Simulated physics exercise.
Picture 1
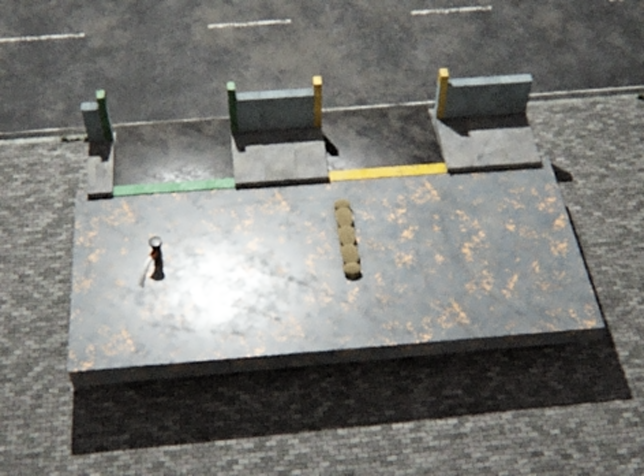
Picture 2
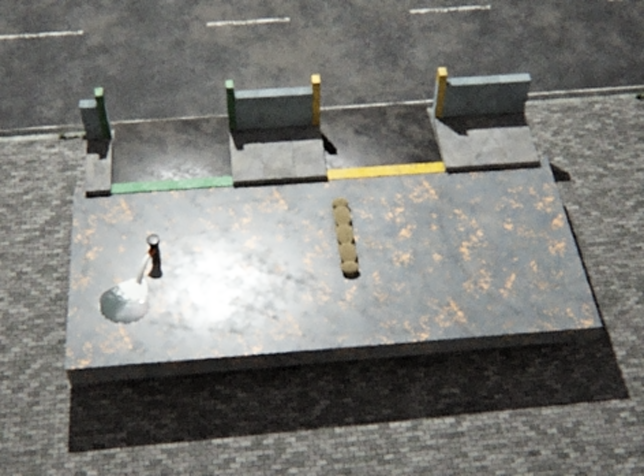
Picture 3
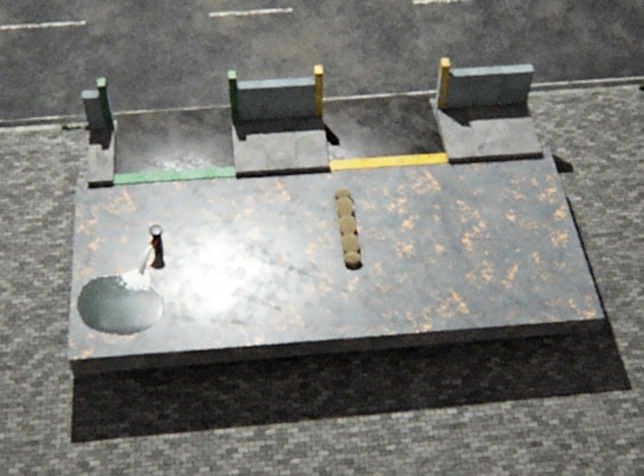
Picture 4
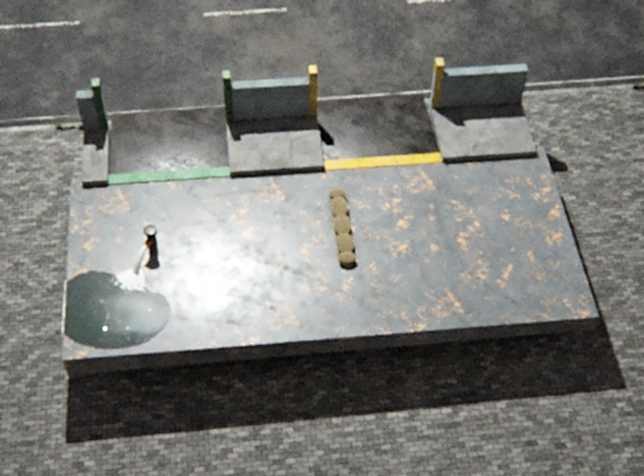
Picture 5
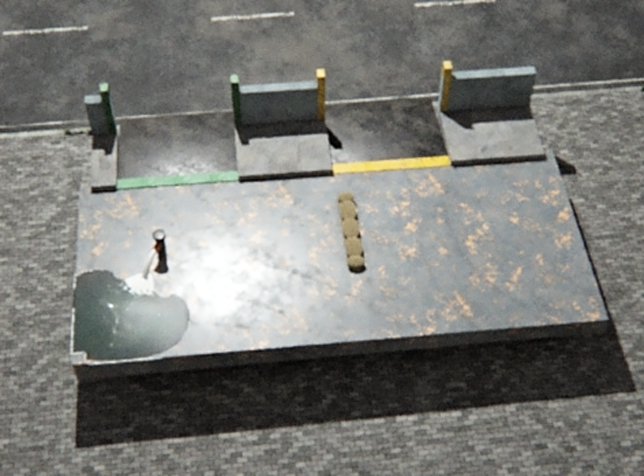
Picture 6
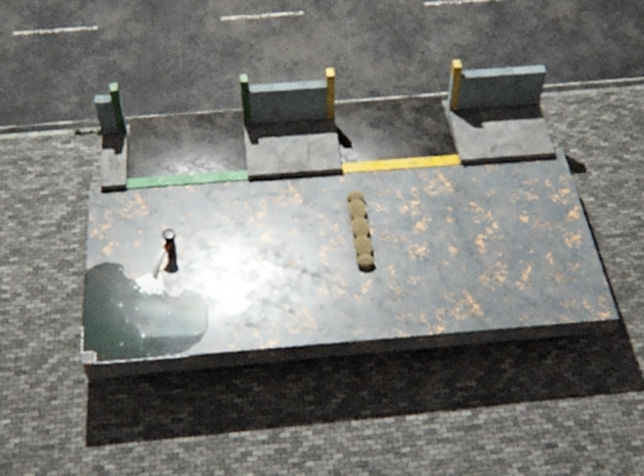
Water pours from a small dark hydrant and spreads into a widening puddle at lower left.
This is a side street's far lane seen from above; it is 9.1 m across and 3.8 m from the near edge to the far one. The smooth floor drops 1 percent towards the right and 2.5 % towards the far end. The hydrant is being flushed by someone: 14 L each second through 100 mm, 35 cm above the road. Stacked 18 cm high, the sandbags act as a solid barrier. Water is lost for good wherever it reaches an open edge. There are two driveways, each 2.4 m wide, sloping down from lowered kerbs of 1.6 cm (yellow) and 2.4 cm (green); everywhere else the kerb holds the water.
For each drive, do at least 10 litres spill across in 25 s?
At the end, my guess is the yellow drive stays shy of the threshold; my guess is the green drive stays shy of the threshold.
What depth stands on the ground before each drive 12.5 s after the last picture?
Reading (cm) - yellow: 0.0; green: 0.2.
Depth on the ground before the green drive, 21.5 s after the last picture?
1.0 cm.
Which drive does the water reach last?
The yellow one is last.
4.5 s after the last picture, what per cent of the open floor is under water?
Wet share: Near 10 %.
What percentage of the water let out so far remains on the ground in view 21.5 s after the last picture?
30 %.
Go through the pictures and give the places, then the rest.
In the first frame, the jet has just started at (146, 265); the ground is still dry.
In the second frame, the jet leaves at (144, 263); the sheet reaches (109, 318), 1.5 m away, and wets 0.6 m2.
In the third frame, the jet leaves at (146, 254); the sheet reaches (90, 326), 2.0 m away, and wets 1.6 m2.
In the fourth frame, from the spout at (141, 254) the water has spread over 2.4 m2; its tip is at (77, 341), and it is 1.1 cm deep on average.
In the fifth frame, from the spout at (150, 258) the water has spread over 2.9 m2; its tip is at (86, 360), and it is 1.1 cm deep on average.
In the sixth frame, from the spout at (160, 258) the water has spread over 3.2 m2; its tip is at (97, 362), and it is 1.1 cm deep on average.
Then, 1.5 s after the last picture water covers 10 % of the floor and is deepest (4 cm) near (148, 281); yellow drive not reached, green drive not reached.
Then, 4.5 s after the last picture water covers 10 % of the floor and is deepest (4 cm) near (148, 281); yellow drive not reached, green drive not reached.
Then, 8.5 s after the last picture water covers 10 % of the floor and is deepest (4 cm) near (148, 281); yellow drive not reached, green drive not reached.
Then, 12.5 s after the last picture water covers 15 % of the floor and is deepest (4 cm) near (148, 281); yellow drive not reached, green drive not reached.
Then, 21.5 s after the last picture water covers 20 % of the floor and is deepest (4 cm) near (148, 281); yellow drive 1.1 cm at the lowered kerb, 0 L in, green drive 0.96 cm at the lowered kerb, 0 L in.
